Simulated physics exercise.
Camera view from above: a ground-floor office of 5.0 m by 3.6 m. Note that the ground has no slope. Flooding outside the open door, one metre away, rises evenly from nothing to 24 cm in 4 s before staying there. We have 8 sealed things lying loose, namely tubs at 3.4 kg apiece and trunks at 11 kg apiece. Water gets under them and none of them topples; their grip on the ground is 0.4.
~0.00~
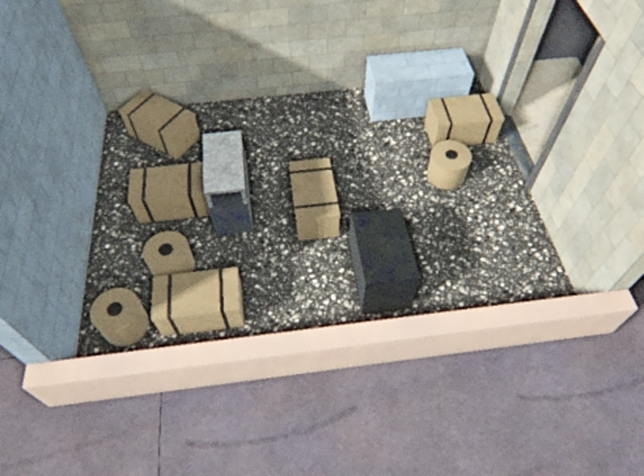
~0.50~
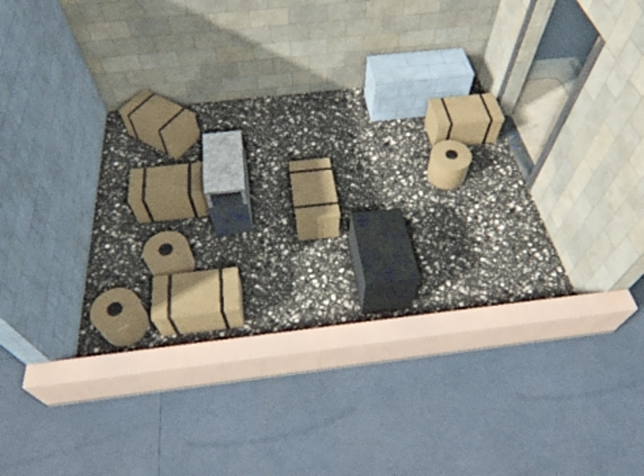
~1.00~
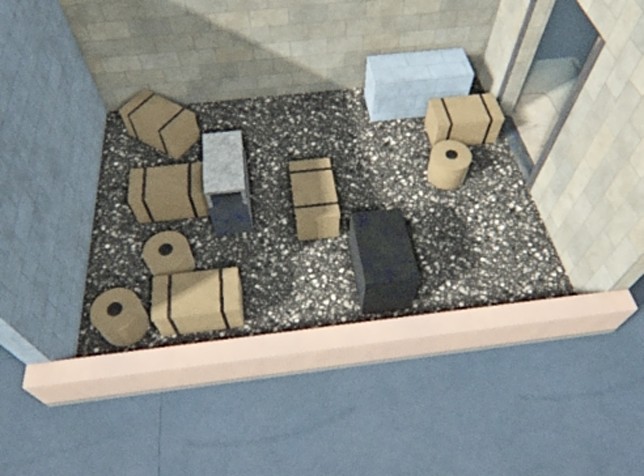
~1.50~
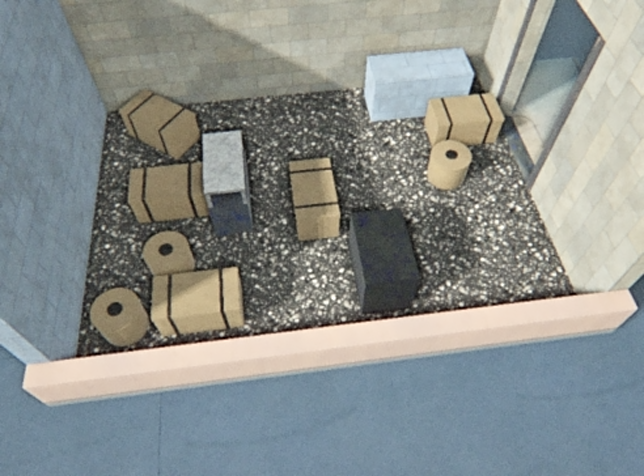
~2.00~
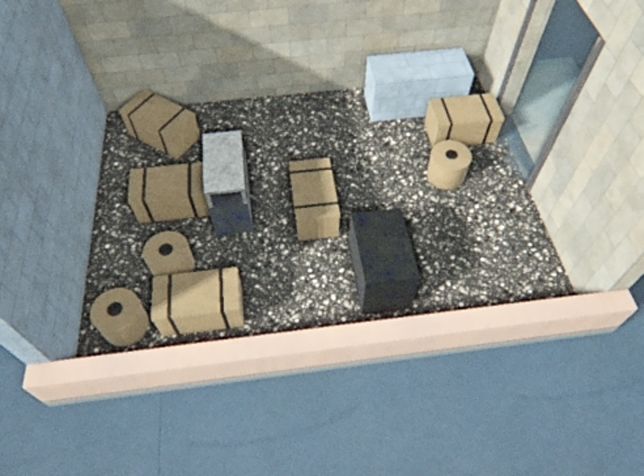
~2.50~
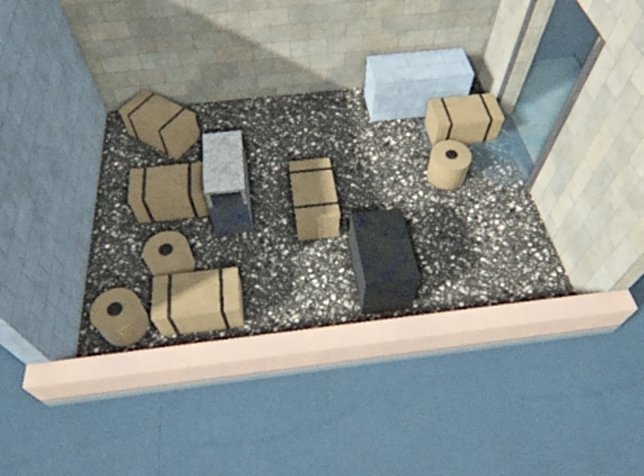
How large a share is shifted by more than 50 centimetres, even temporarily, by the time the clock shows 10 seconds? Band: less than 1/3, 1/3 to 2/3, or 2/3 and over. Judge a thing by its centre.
Band: 1/3 to 2/3.
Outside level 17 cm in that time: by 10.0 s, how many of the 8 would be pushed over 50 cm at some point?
The count would be 3.
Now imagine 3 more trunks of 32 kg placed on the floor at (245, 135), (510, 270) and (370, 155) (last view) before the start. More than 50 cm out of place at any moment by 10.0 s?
The first one tops the mark, the next stays inside the mark, and the last tops the mark.
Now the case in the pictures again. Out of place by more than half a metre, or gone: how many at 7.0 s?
The number by then is 3.
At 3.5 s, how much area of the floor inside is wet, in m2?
Wet area: Approx. 3.5 m2.
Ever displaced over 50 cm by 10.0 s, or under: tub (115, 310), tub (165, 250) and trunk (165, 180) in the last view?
In turn: Below the mark, below the mark, below the mark.
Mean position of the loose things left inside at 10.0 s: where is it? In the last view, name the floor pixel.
Around (186, 262).
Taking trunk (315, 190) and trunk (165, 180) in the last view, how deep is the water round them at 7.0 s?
First about 6 cm, second about 1 cm.
After 3.5 s 1 of 8 are over 50 cm from their spots; 0 afloat.
After 4.5 s 2 of 8 are over 50 cm from their spots; 2 afloat.
After 7.0 s 3 of 8 are over 50 cm from their spots; 5 afloat.
After 10.0 s 4 of 8 are over 50 cm from their spots, and 4 have been at some point; 8 afloat.
